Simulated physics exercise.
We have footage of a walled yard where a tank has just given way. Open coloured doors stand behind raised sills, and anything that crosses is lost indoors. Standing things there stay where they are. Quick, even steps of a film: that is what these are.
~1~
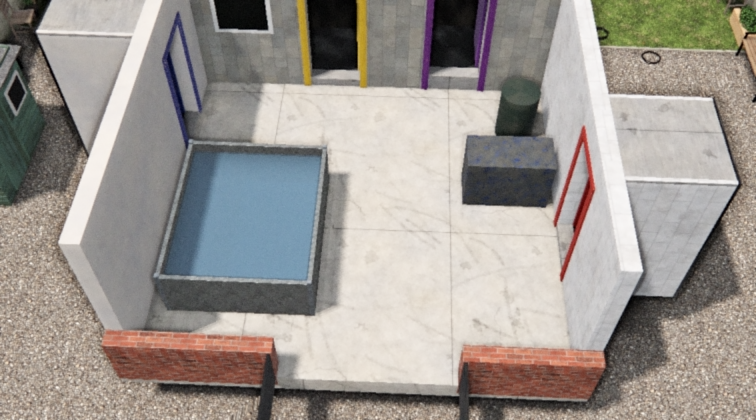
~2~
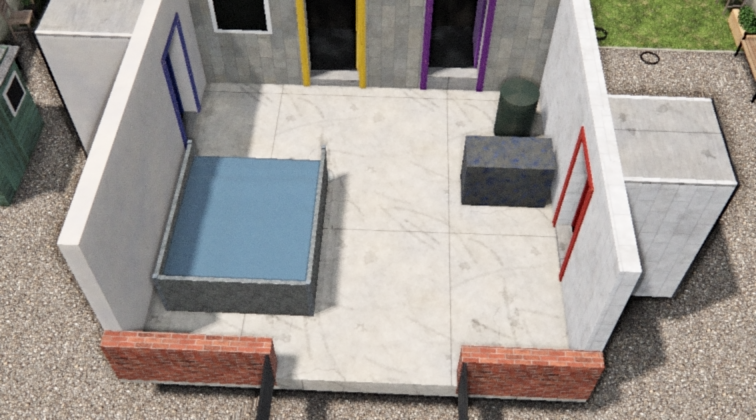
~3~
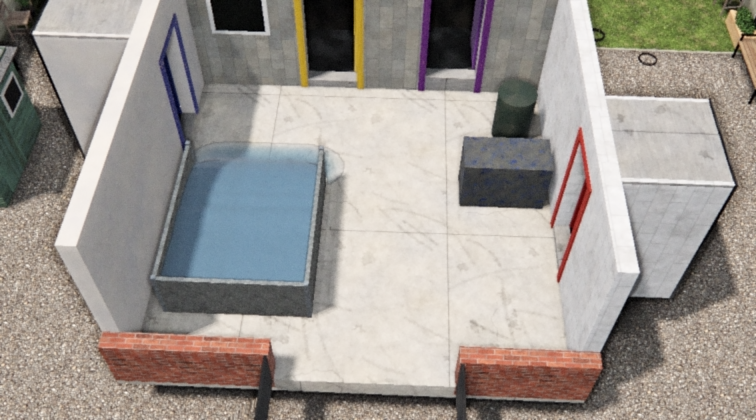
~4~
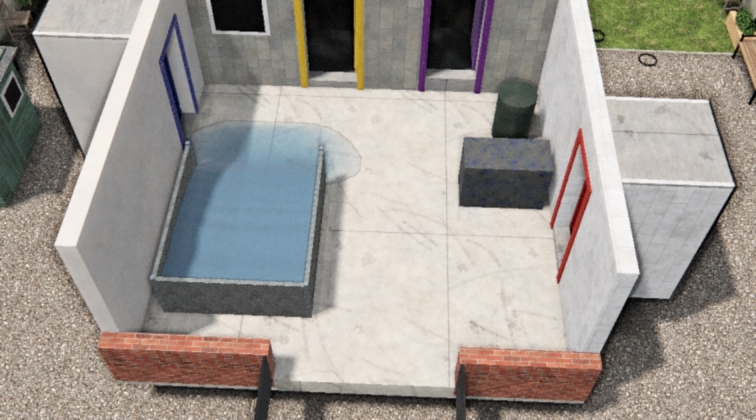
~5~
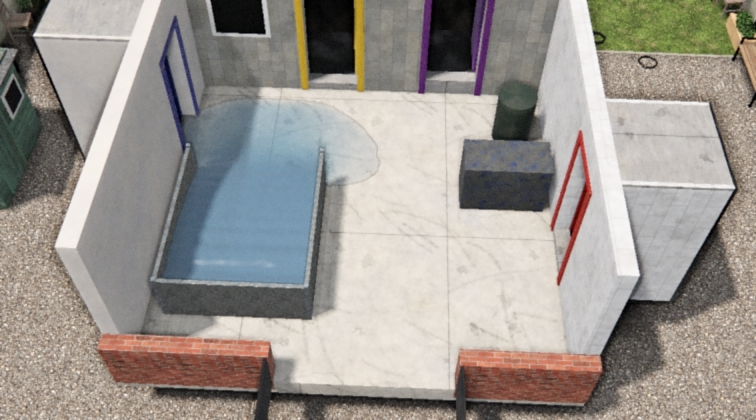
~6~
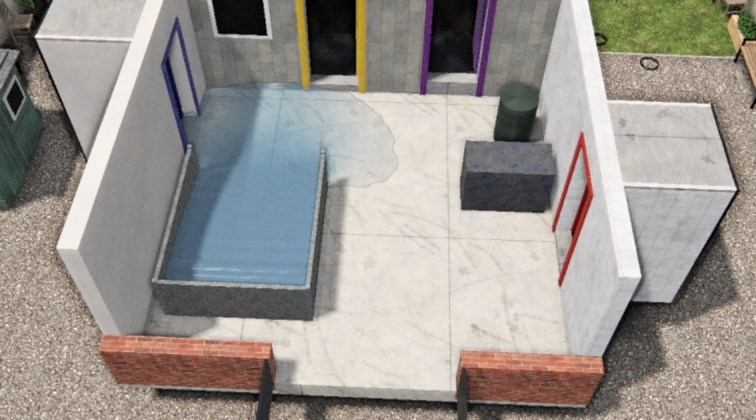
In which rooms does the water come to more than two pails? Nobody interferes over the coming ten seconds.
Result: The blue door swallows too much water. The red door swallows an okay amount of water. The purple door swallows an okay amount of water. The yellow door swallows too much water.
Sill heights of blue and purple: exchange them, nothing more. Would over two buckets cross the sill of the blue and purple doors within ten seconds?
Result - blue door ends up above, purple door ends up above.
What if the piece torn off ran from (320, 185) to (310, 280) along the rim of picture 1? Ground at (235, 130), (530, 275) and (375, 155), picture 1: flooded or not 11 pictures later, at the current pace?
Point by point: Untouched, swamped and untouched.
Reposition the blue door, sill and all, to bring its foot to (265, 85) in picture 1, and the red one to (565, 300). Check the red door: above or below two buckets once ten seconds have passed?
As I see it, the red door comes in lower.
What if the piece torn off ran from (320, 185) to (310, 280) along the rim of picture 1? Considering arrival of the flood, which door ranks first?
I'd name the red-painted one.
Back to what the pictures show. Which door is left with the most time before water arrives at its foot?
The red door.
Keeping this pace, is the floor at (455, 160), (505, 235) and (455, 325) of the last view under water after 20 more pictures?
Result, as listed: Wetted / not wetted / not wetted.
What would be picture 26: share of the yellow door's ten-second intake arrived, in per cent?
Share at that point: Close to 95 in a hundred.
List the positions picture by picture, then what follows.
Still water in the open tank at (247, 211), in the first frame.
Water pours out on the open tank's far side and has run to a hidden place, in the second frame.
Water pours out on the open tank's far side and has run to (338, 164), in the third frame.
The front is at (347, 144), out from the gap on the open tank's far side, in the fourth frame.
Water pours out on the open tank's far side and has run to (198, 113), in the fifth frame.
The front is at (340, 91), out from the gap on the open tank's far side, in the sixth frame.
A moment on, water covers 30 % of the floor; the blue door over two buckets in, the red door not reached, the purple door not reached, the yellow door over two buckets in.
Next, water covers 35 % of the floor; the blue door far over two buckets in, the red door not reached, the purple door wet at the sill, nothing in, the yellow door far over two buckets in.
Then, water covers 45 % of the floor; the blue door far over two buckets in, the red door not reached, the purple door wet at the sill, nothing in, the yellow door far over two buckets in.
Later, water covers 85 % of the floor; the blue door far over two buckets in, the red door wet at the sill, nothing in, the purple door wet at the sill, nothing in, the yellow door far over two buckets in.
In the end, water covers 95 % of the floor; the blue door far over two buckets in, the red door wet at the sill, nothing in, the purple door wet at the sill, nothing in, the yellow door far over two buckets in.
